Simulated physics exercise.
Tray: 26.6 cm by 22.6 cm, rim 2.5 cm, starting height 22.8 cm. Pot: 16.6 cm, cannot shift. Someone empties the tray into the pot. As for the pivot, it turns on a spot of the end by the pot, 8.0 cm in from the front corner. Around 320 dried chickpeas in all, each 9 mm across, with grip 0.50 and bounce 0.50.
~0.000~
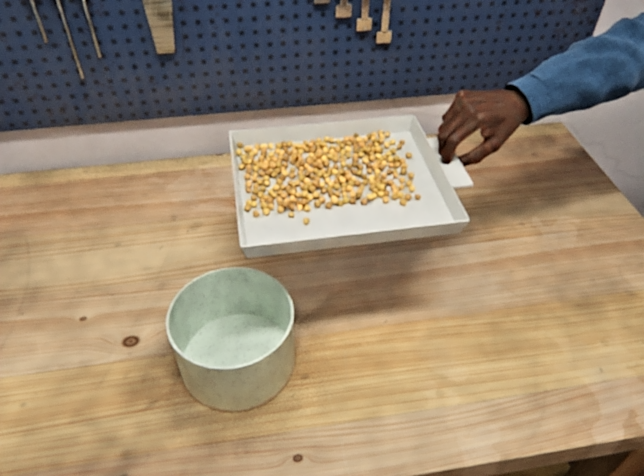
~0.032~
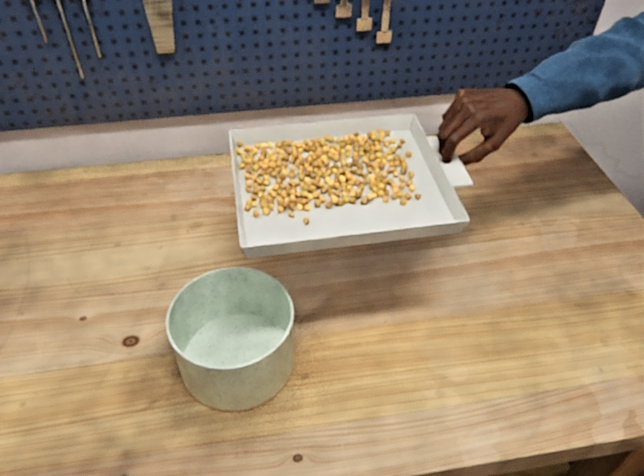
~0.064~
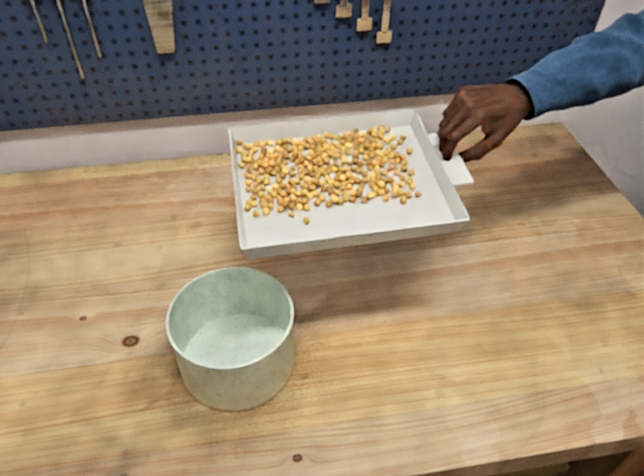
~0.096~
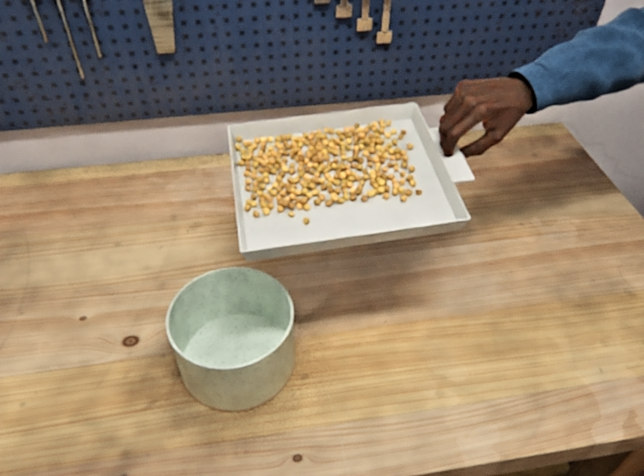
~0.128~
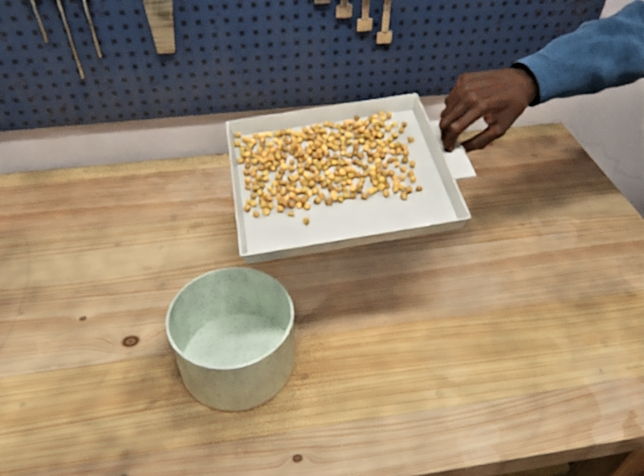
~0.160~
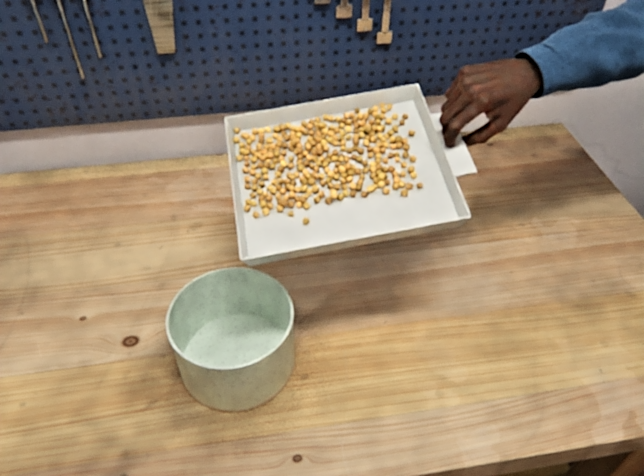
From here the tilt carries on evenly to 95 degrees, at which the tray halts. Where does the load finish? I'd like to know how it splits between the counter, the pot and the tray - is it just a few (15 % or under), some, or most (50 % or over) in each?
Counter: Some; pot: Most; left on the tray: Just a few.
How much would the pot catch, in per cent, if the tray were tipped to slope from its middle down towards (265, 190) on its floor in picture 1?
Roughly 25 per cent.
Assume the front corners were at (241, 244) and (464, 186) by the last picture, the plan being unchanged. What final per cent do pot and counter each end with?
Pot 45; counter 55.
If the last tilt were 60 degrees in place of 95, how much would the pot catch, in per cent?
The pot would get around 25 per cent.
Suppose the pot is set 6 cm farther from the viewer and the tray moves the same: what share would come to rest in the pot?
In that case about 40 percent would end up there.
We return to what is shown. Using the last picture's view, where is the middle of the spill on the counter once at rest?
(312, 402), roughly.
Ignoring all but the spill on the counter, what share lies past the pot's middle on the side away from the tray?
Some 10 per cent.
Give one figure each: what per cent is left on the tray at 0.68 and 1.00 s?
First 80, then 10.
After 0.47 s, tilt 53 degrees; the tray holds 100 %, the pot 0 %.
After 0.68 s, tilt 81 degrees; the tray holds 80 %, the pot 5 %.
After 1.00 s, tilt 95 degrees; the tray holds 10 %, the pot 65 %.
In the end, at 2.0 s, counter 25 %, pot 75 %, tray 0 %.
